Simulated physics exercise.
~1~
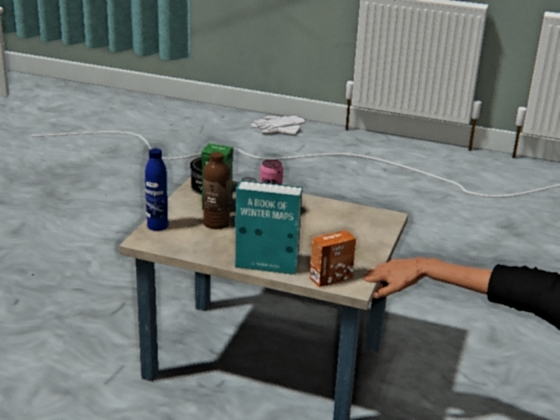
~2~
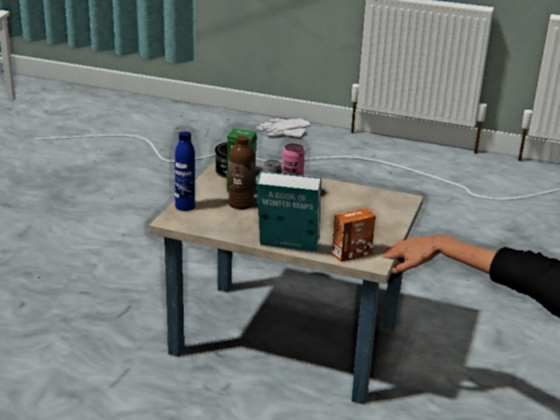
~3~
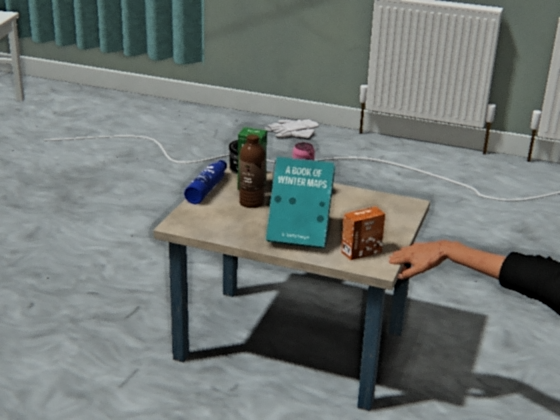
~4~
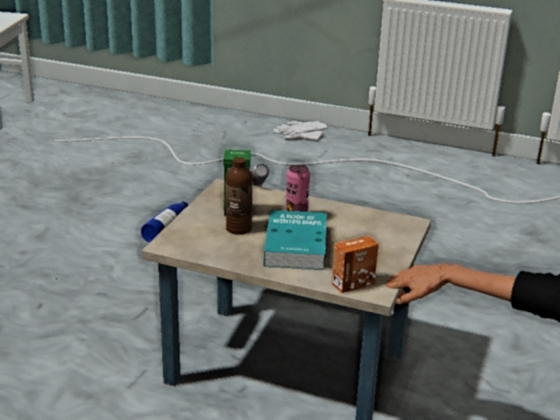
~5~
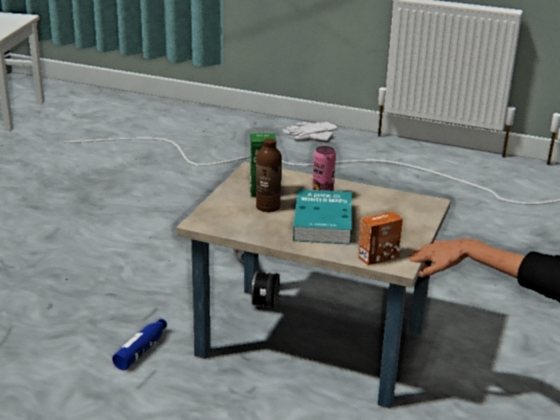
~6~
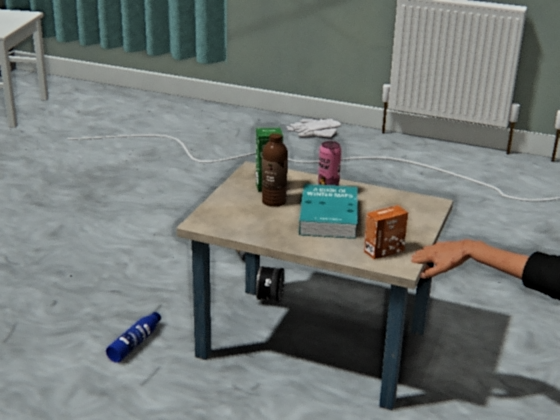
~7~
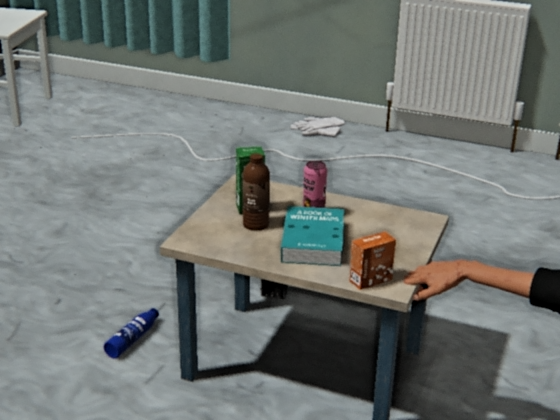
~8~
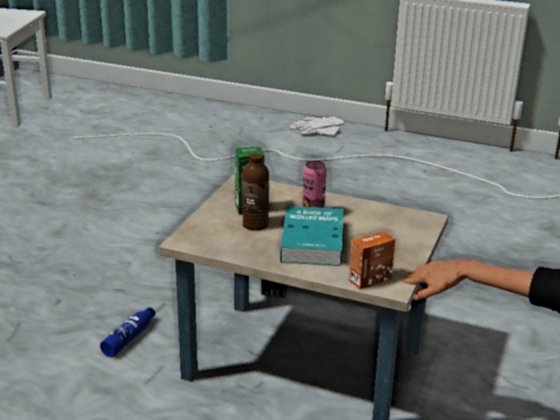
A small side table with a pale top and blue legs stands on a grey floor, seen from slightly above, with a hand at its right corner. It holds a blue bottle at left, a brown bottle, green carton, pink can and dark tub behind, and a turquoise book and orange packet in front. As the table shifts back and forth, the book leans and the blue bottle tips over. The bottle rolls off the left side, dark items drop underneath, and the book falls flat. Finally the bottle lies on the floor, while the packet, carton, brown bottle and pink can remain standing.
